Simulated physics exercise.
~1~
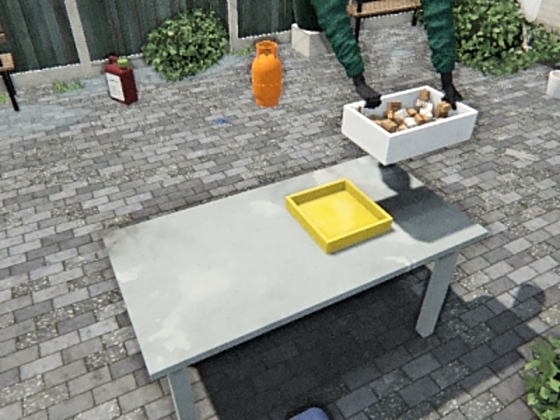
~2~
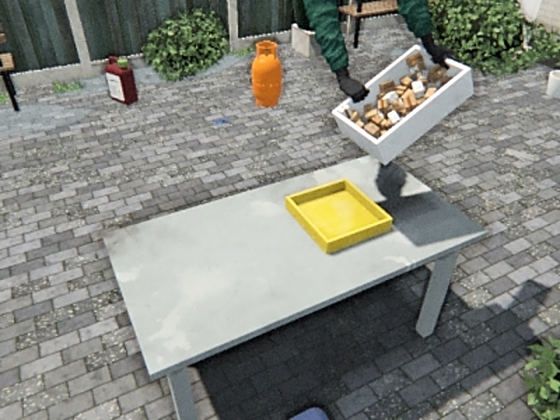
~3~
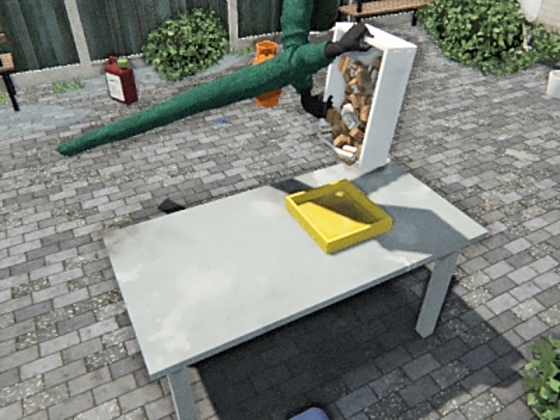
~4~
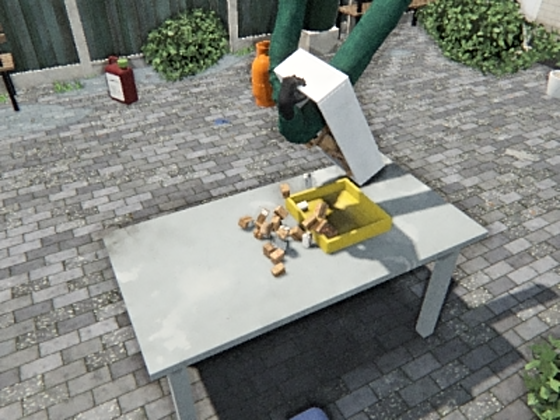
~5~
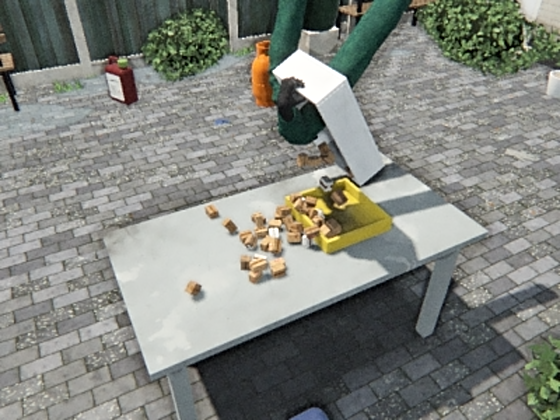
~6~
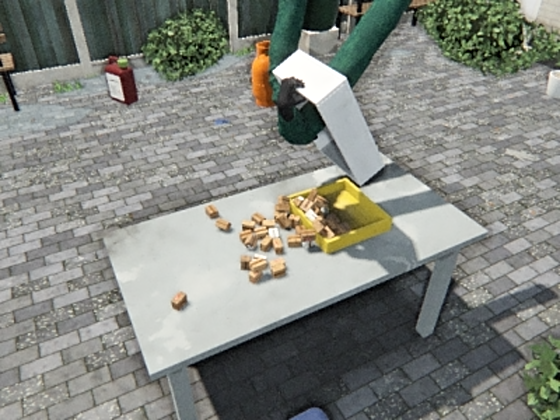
A white tote full of small brown parcels is tipped by green-sleeved arms over a table, spilling its load towards a yellow carton that stays put; some parcels land inside, but more scatter across the tabletop to its left, while the tote stays steeply tilted.
